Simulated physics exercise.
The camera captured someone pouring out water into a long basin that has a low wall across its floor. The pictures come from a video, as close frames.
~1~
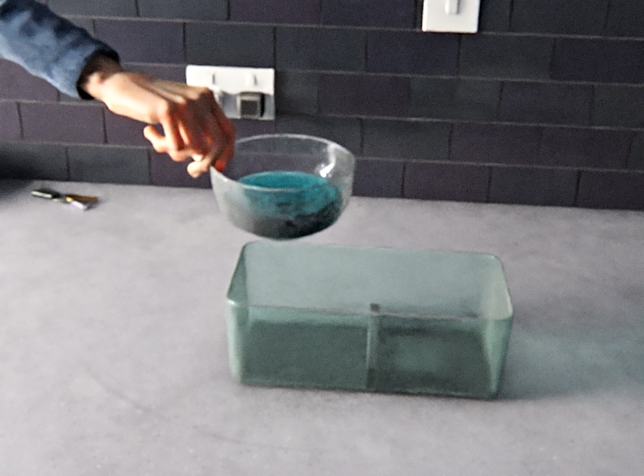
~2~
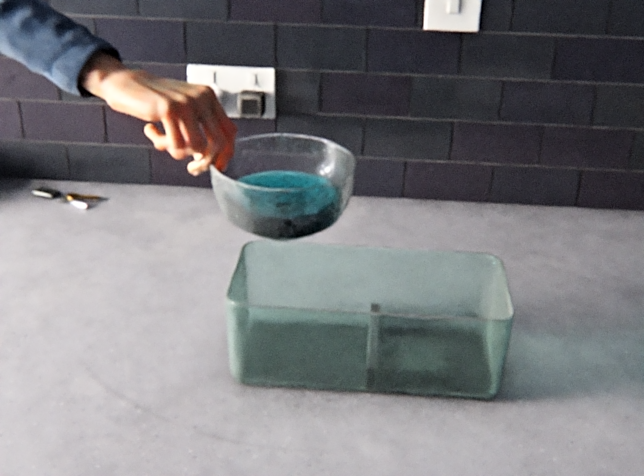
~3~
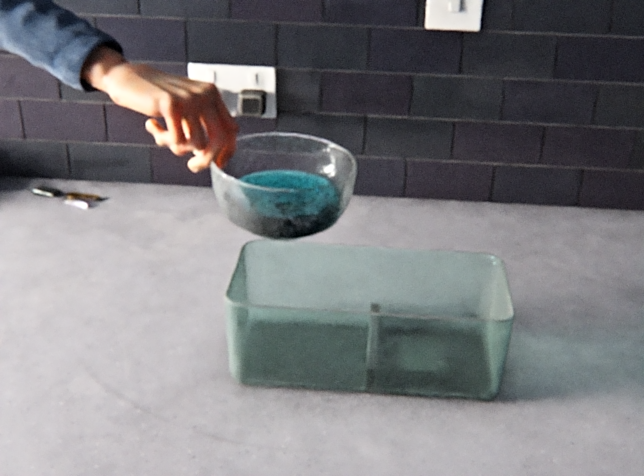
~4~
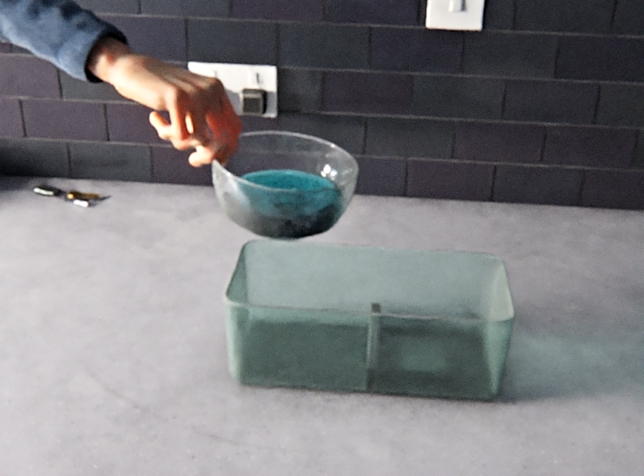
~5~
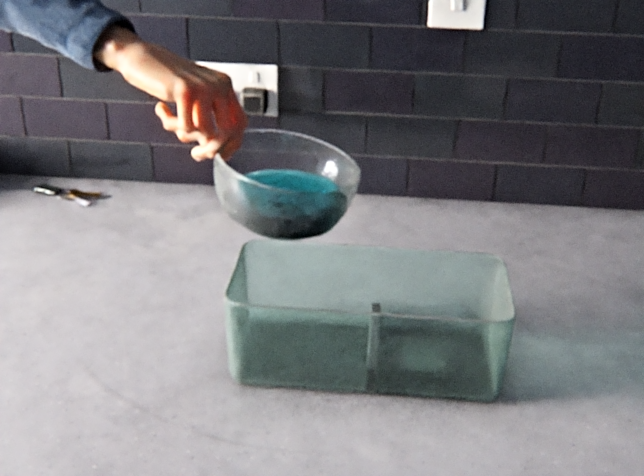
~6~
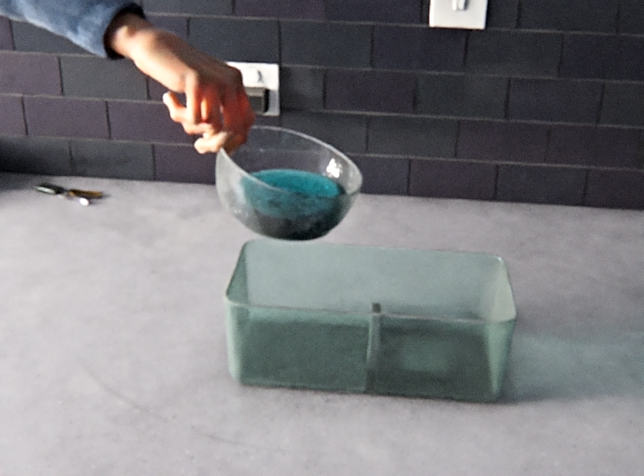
To begin with, a hand holds a clear bowl of blue-green water almost level by its left rim, above a long greenish basin with a low wall across its floor. The hand then gradually tilts the bowl toward the right, its right rim dipping while the water stays inside.
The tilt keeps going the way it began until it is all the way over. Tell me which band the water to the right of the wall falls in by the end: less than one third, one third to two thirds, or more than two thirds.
Most likely the right of the wall will hold one third or more, up to two thirds.
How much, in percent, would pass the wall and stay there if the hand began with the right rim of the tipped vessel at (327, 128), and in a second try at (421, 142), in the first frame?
First about 20, then 90 per cent.
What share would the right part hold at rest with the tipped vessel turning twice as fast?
I'd say roughly 40 in every hundred ends up there.
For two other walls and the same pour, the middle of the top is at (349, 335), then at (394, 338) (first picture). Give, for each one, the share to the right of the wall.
The first placement gives around 80 percent, the second 15 percent.
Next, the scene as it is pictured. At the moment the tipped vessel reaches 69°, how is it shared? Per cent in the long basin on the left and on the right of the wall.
About 5 per cent left, 10 per cent right.
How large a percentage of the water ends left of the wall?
Near 50 in a hundred.
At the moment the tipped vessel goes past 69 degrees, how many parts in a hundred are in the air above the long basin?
It's about 25 per cent.
A moment on, the tilt is 69° and 63 per cent is still to pour, 4 is left of the wall and 9 right of it.
Next, the tilt is 100° and 6 per cent is still to pour, 38 is left of the wall and 49 right of it.
Then the tilt is 105° and 0 per cent is still to pour, 50 is left of the wall and 50 right of it.
Later the tilt is 105° and 0 per cent is still to pour, 50 is left of the wall and 50 right of it.
Finally, 50 per cent lies left of the wall, 50 right of it and 0 outside.
